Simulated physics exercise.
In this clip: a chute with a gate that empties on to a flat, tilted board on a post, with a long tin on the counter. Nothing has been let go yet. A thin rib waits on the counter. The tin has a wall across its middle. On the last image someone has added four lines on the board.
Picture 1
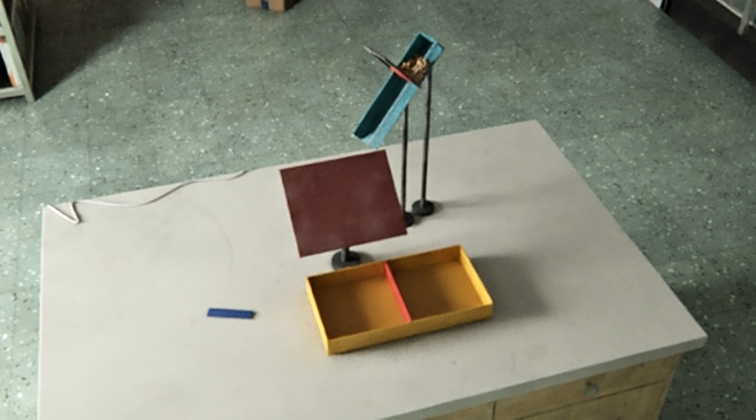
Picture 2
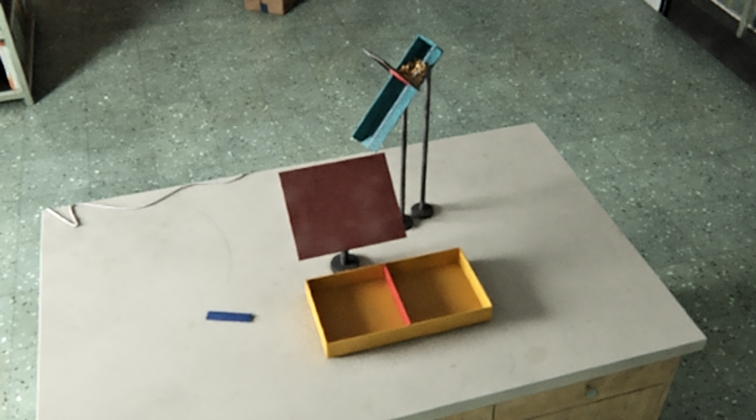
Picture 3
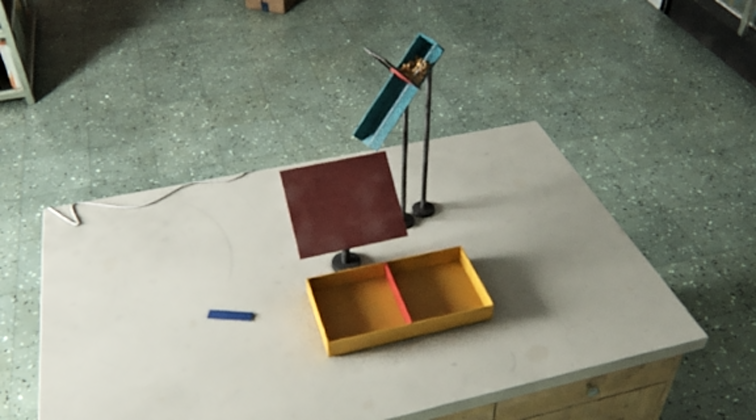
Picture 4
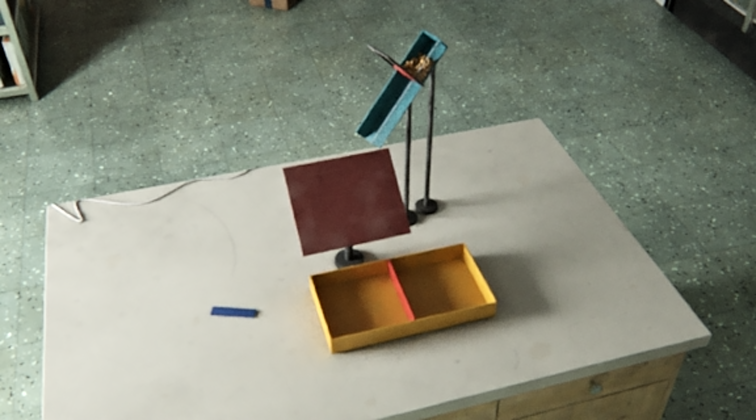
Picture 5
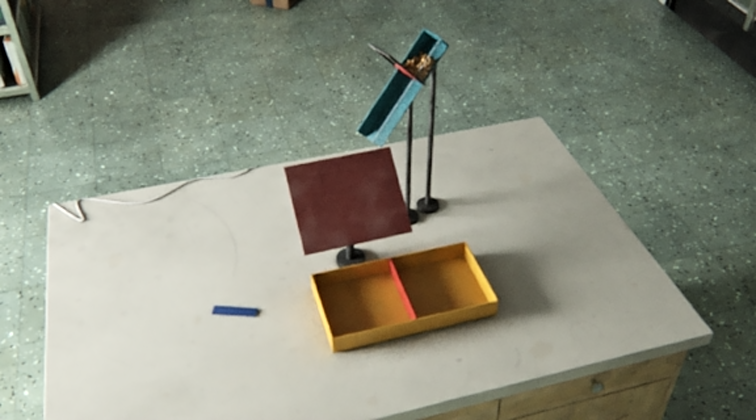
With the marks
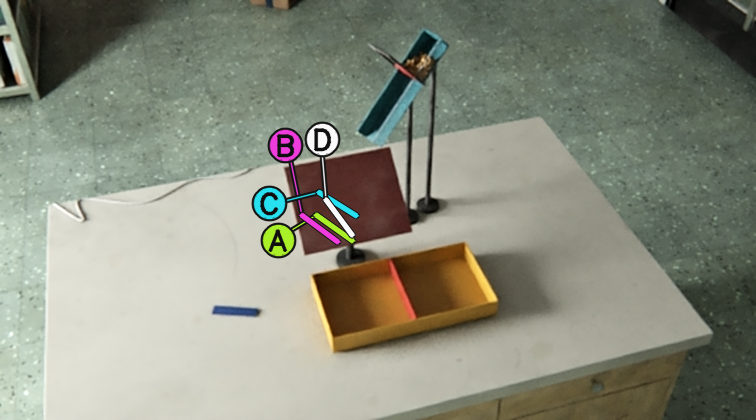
In this clip, a teal chute holding small beads behind a gate stands above a tilted dark red board and a divided yellow tin, with a blue strip to the left; nothing moves apart from slight shifts of the view.
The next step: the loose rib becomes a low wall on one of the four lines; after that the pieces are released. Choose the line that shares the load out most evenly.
I would pick line C.
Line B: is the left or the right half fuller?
More lands on the left.
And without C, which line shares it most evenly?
A.
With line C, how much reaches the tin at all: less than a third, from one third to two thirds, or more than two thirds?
Line C gives from one third to two thirds.
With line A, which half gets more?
Left.
On the marked copy, line A from (316, 215) to (352, 240); line B from (302, 215) to (337, 241); line C from (319, 192) to (356, 215); line D from (326, 199) to (352, 234).
If A is chosen, of what is caught, the larger part in the left half, roughly a quarter in the right.
If B is chosen, of what is caught, the larger part in the left half, about a tenth in the right.
If C is chosen, of what is caught, roughly half in the left half, roughly half in the right.
If D is chosen, of what is caught, almost all in the left half, about a tenth in the right.
